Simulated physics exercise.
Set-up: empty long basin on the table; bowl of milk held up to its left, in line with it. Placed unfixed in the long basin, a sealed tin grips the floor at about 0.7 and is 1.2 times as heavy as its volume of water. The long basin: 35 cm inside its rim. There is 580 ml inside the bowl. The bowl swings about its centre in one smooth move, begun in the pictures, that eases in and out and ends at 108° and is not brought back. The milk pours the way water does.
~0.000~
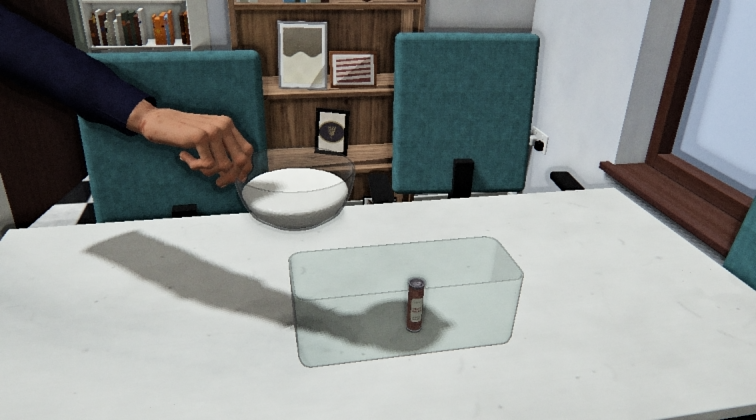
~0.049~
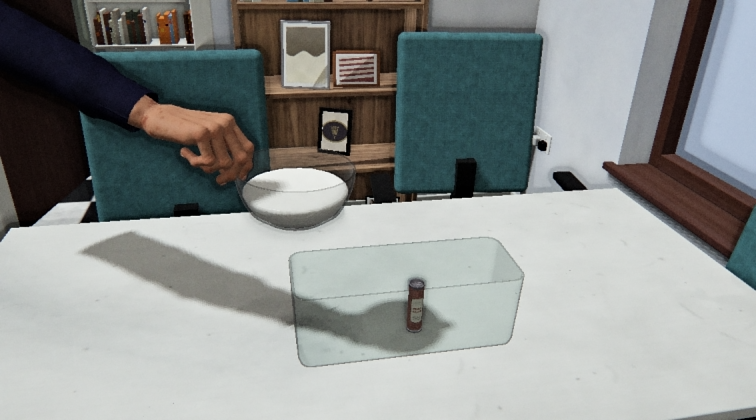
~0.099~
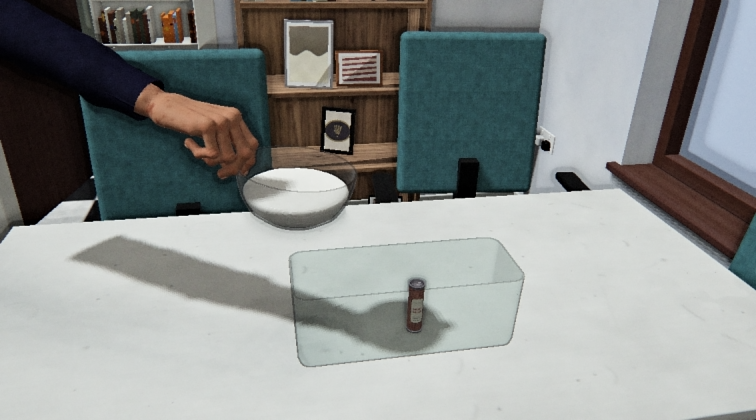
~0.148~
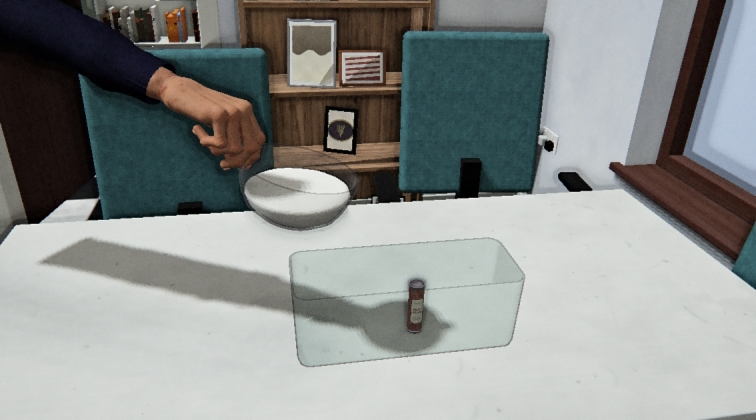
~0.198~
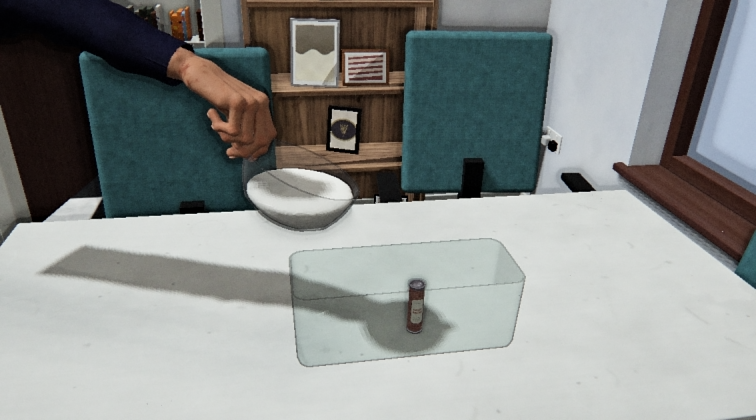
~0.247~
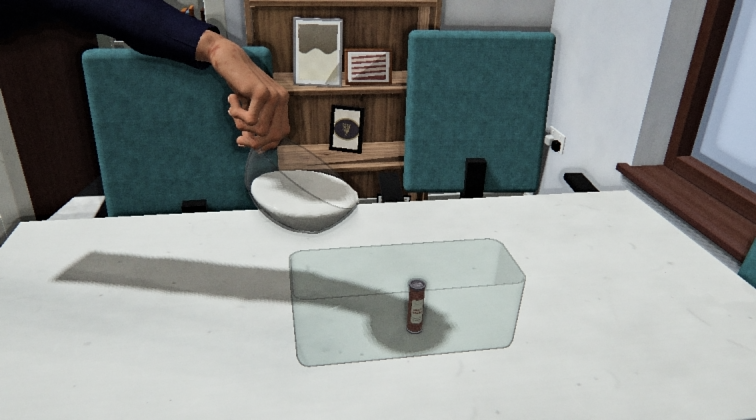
A hand tilting a glass bowl of milk rightward above a white table, beside a clear long basin and a small tin.
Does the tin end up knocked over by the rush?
No: It rides it out.
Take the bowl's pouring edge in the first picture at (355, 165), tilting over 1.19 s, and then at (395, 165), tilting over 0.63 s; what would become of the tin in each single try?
Trial 1 - tin stays standing; trial 2 - tin tips.
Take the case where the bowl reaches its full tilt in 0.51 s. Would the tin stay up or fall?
In that case the tin stays vertical.
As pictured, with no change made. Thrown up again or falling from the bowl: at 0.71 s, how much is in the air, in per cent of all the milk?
Airborne fraction: Approx. 3 %.
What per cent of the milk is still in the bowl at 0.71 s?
About 0 % is still there.
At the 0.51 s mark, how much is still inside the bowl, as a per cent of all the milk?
Near 12 in a hundred.
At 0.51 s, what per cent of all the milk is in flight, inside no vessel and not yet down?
My guess is roughly 38 %.
By 0.51 s the tilt is 99° and 12 per cent is still to pour; the tin stands where it began.
By 0.71 s the tilt is 108° and 0 per cent is still to pour; the tin stands where it began.
By 0.91 s the tilt is 108° and 0 per cent is still to pour; the tin stands where it began.
By 1.13 s the tilt is 108° and 0 per cent is still to pour; the tin stands where it began.
At rest the tin stands where it began.
